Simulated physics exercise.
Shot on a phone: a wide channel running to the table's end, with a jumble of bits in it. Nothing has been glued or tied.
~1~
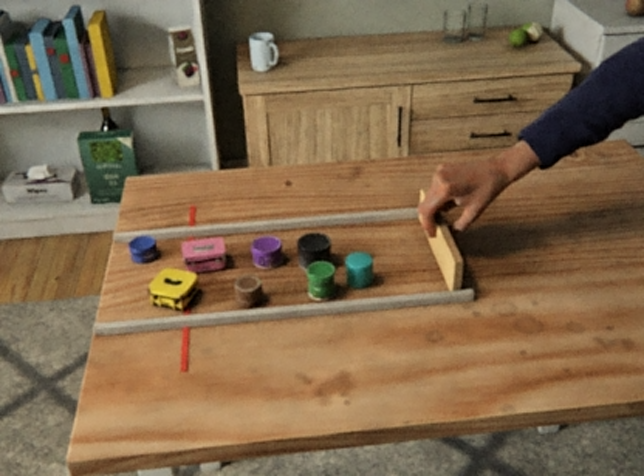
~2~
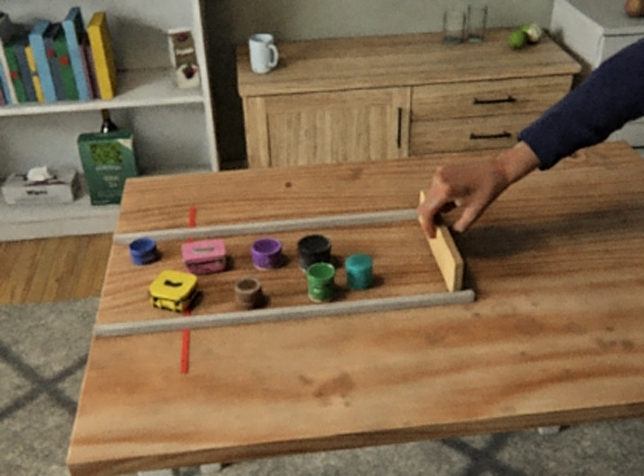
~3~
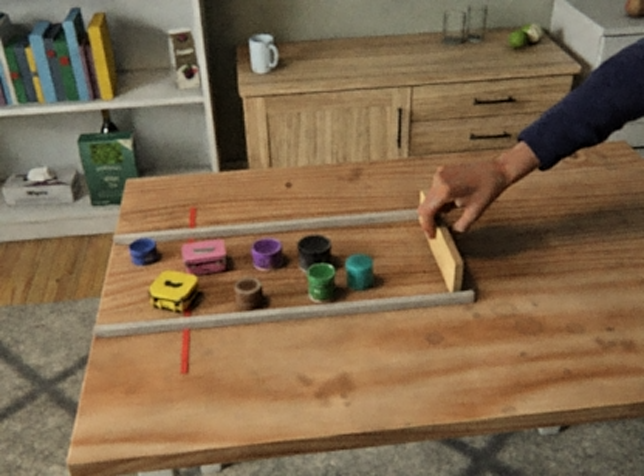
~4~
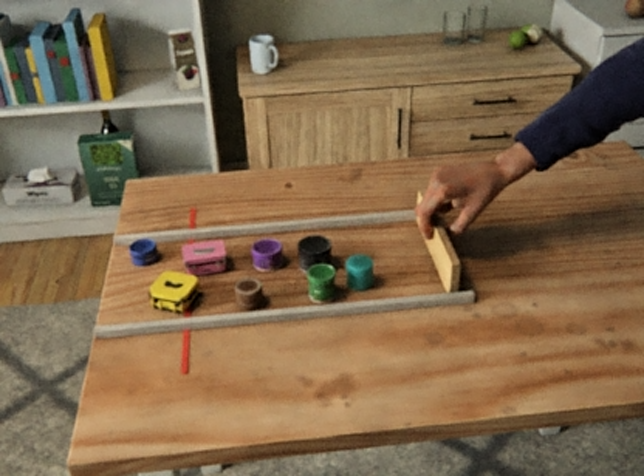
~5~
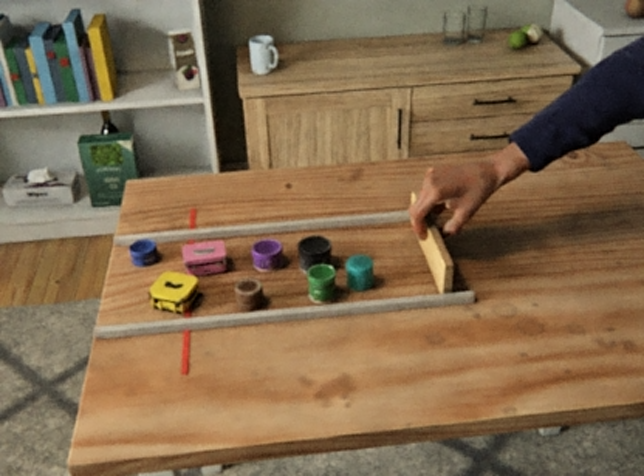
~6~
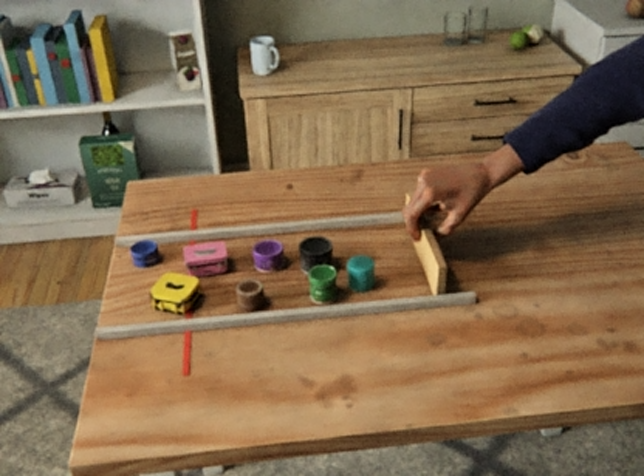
A hand holding a small wooden board upright between two pale rails barely moved at first, then slid it slightly left toward eight little tubs and cases, which stayed still on the table.
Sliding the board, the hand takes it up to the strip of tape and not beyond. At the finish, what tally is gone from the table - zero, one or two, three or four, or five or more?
The tally gone is zero.
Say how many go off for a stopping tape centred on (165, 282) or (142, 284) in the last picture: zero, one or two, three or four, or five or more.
The falls would be just one or two; just one or two.
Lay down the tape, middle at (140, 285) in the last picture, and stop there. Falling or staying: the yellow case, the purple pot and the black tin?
The yellow case topples down; the purple pot stays put; the black tin stays put.
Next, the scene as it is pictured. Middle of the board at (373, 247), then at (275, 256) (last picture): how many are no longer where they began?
In order, the tallies are 0 and 6.
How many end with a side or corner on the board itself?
It ends up touching 4.
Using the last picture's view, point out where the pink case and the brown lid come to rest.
The pink case at (144, 266), the brown lid at (151, 302).
A little later, none off yet; blue tub at rest near (145, 254); yellow case at rest near (177, 294); pink case at rest near (206, 260).
Next, none off yet; blue tub at rest near (145, 254); yellow case shifted a little near (156, 294); pink case shifted about its own width near (174, 260).
When it is over, the number that fall off is zero.
